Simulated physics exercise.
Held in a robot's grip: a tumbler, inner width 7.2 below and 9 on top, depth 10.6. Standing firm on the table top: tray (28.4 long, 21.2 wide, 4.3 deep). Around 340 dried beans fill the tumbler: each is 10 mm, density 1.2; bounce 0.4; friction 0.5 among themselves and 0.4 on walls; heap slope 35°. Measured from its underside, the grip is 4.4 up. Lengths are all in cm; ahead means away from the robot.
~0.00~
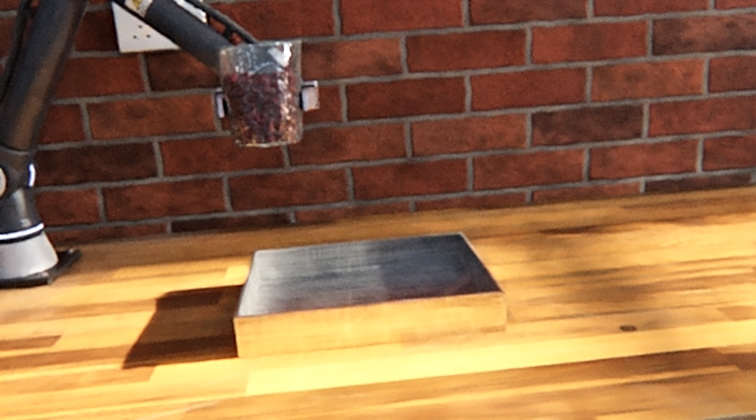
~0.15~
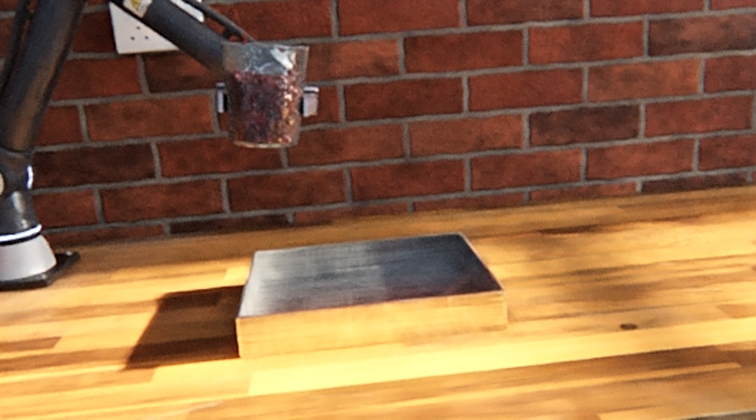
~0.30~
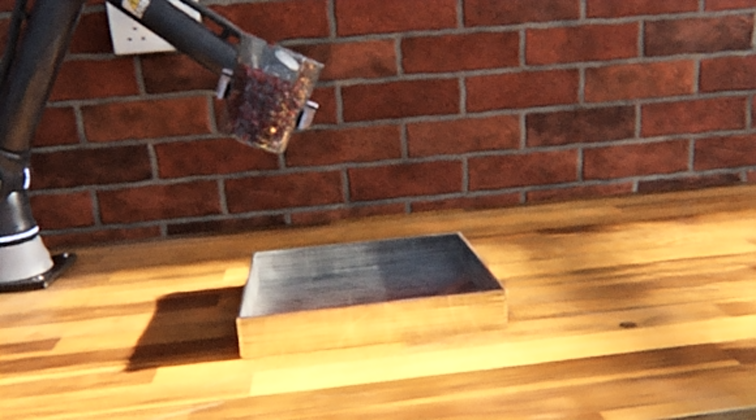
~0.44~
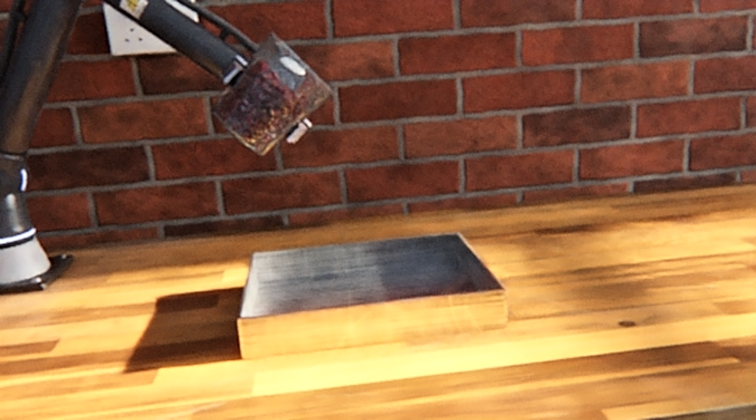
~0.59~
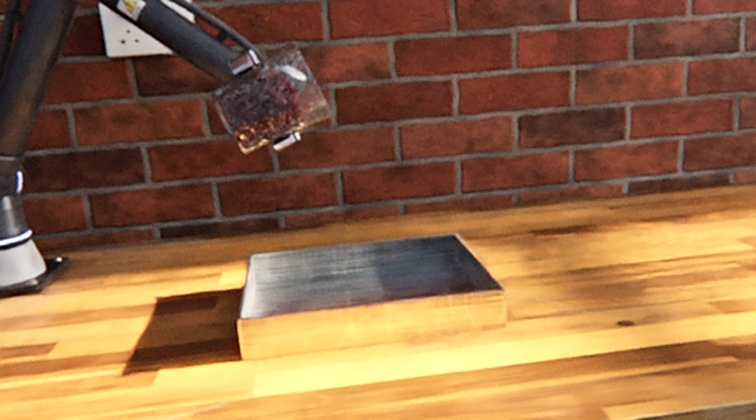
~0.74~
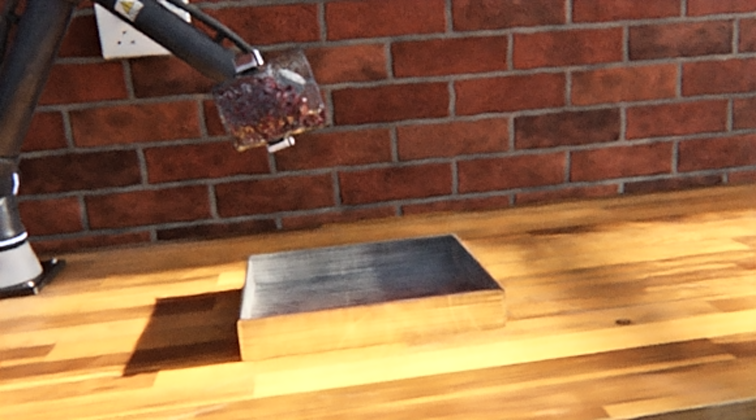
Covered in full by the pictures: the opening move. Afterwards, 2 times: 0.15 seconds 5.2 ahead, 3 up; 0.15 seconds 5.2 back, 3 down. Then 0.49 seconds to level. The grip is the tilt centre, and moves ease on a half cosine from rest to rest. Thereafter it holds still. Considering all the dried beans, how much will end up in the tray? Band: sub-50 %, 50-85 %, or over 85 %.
Band: 50-85 %.
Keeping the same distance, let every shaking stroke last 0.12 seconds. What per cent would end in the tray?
That gives about 80 percent.
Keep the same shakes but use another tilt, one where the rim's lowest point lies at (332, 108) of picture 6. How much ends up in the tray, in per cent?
I'd put it at roughly 40 %.
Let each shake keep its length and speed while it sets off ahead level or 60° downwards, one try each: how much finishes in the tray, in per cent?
It comes to around 55 per cent on the first try and around 5 per cent on the second.
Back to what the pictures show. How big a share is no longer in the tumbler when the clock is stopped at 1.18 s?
45 %.
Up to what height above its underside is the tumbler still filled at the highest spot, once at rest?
Roughly 5.0 cm.
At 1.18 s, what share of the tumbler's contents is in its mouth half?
Mouth half: Close to 45 per cent.
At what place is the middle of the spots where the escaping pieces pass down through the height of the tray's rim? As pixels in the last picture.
Centre: About (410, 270).
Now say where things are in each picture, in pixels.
The tumbler middle at (263, 95), level; upper third of the load around (262, 88), from x 230 to 295, top at y 40; 335 in the tumbler, in the first frame.
The tumbler middle at (264, 96), tilted 7° forward; upper third of the load around (262, 88), from x 230 to 295, top at y 40, in the second frame.
The tumbler middle at (267, 97), tilted 26° forward; upper third of the load around (258, 90), from x 225 to 300, top at y 45, in the third frame.
The tumbler middle at (270, 99), tilted 48° forward; upper third of the load around (259, 90), from x 220 to 300, top at y 65, in the fourth frame.
The tumbler middle at (270, 102), tilted 67° forward; upper third of the load around (259, 91), from x 220 to 300, top at y 75, in the fifth frame.
The tumbler middle at (270, 104), tilted 74° forward; upper third of the load around (252, 95), from x 220 to 325, top at y 80; 335 in the tumbler, in the sixth frame.
After 1.18 s, tilted 74° forward, highest piece 29 above the table; 179 in the tumbler, 148 in the tray, 8 in flight or on a rim.
After 1.61 s, tilted 31° forward, highest piece 29 above the table; 235 in the tray, 96 in the tumbler, 3 on the table or floor, 1 in flight or on a rim.
After 2.03 s, level, highest piece 27 above the table; 236 in the tray, 96 in the tumbler, 3 on the table or floor.
After 3.08 s, level, highest piece 26 above the table; 236 in the tray, 96 in the tumbler, 3 on the table or floor.
In the end, 236 in the tray, 96 in the tumbler, 3 on the table or floor. That is 70 % in the tray.
